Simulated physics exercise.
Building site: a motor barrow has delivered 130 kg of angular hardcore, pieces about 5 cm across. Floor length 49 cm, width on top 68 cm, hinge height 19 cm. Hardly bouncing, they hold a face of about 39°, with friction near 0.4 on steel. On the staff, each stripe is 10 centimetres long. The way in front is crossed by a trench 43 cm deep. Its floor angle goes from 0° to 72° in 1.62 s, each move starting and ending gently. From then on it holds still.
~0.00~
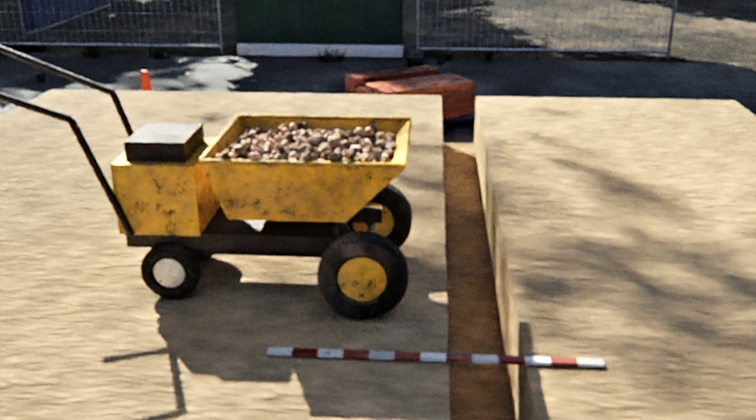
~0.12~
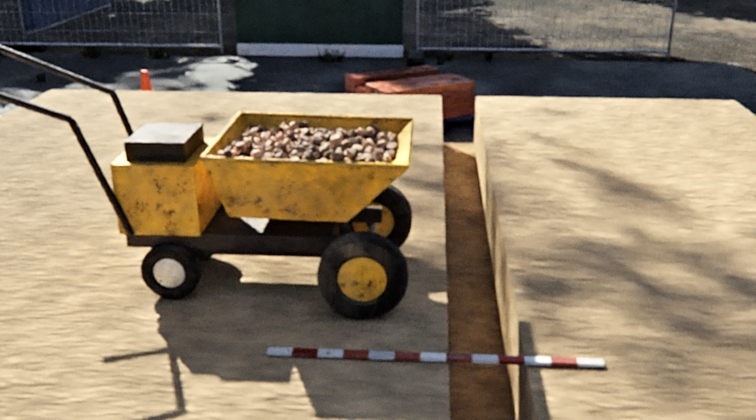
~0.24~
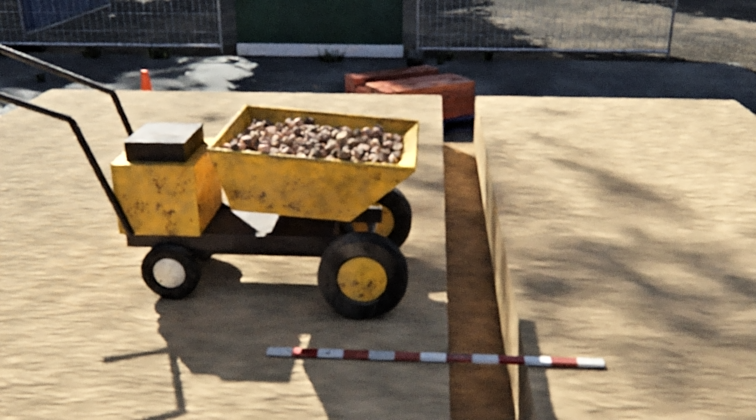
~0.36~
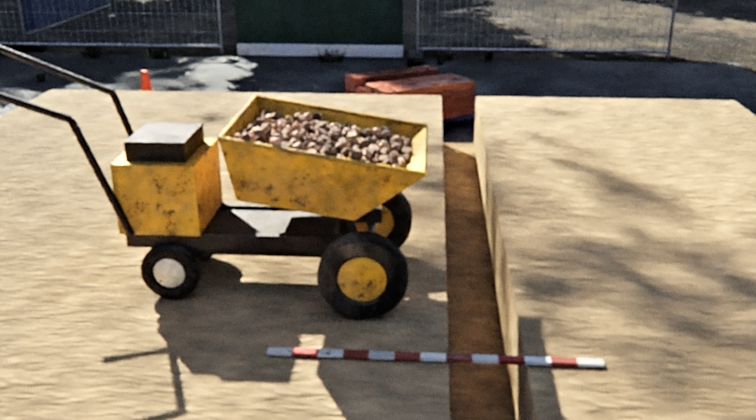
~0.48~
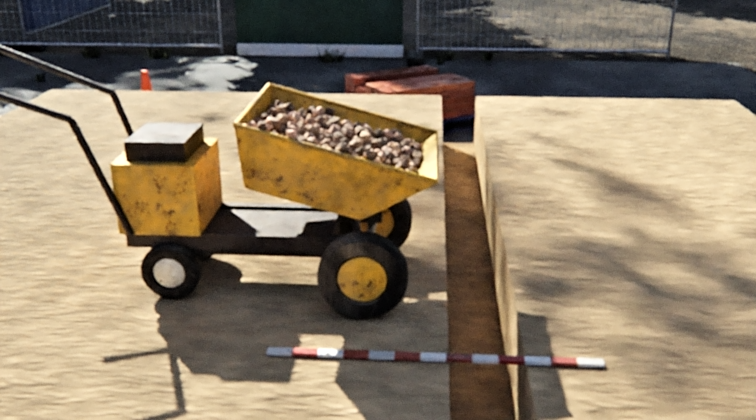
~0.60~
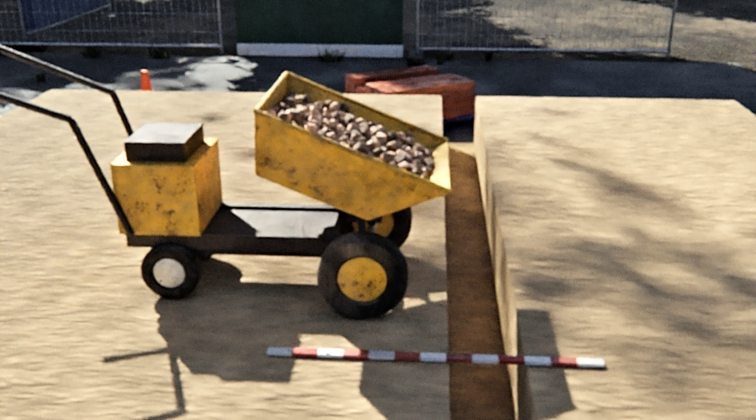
The yellow skip of a small motor barrow, heaped with brownish-grey stones, stands on pale ground at a building site, seen from the side and slightly above. A narrow trench lies to its right, with a red-and-white staff across it and wire fencing behind. The skip's left end rises steadily while its lip swings right and down, the stones tilting with it; wheels and camera stay still.
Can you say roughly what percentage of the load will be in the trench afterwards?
Roughly 57 per cent, I would say.
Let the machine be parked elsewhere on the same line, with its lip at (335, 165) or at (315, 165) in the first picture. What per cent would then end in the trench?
I'd expect some 100 per cent, then some 70.
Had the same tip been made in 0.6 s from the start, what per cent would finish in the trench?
It'd be some 35 per cent.
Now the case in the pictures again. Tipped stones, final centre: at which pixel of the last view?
(504, 338).
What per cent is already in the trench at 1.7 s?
15 per cent or so by then.
After 1.2 s the floor is at 61°; 99 % in the skip, 1 % in the trench; the foremost stones are at (505, 261).
After 1.7 s the floor is at 72°; 53 % in the skip, 17 % in the trench, 31 % past the trench; the foremost stones are at (592, 281).
After 2.1 s the floor is at 72°; 21 % in the skip, 34 % in the trench, 45 % past the trench; the foremost stones are at (660, 288).
After 4.0 s the floor is at 72°; 0 % in the skip, 57 % in the trench, 43 % past the trench; the foremost stones are at (667, 282).
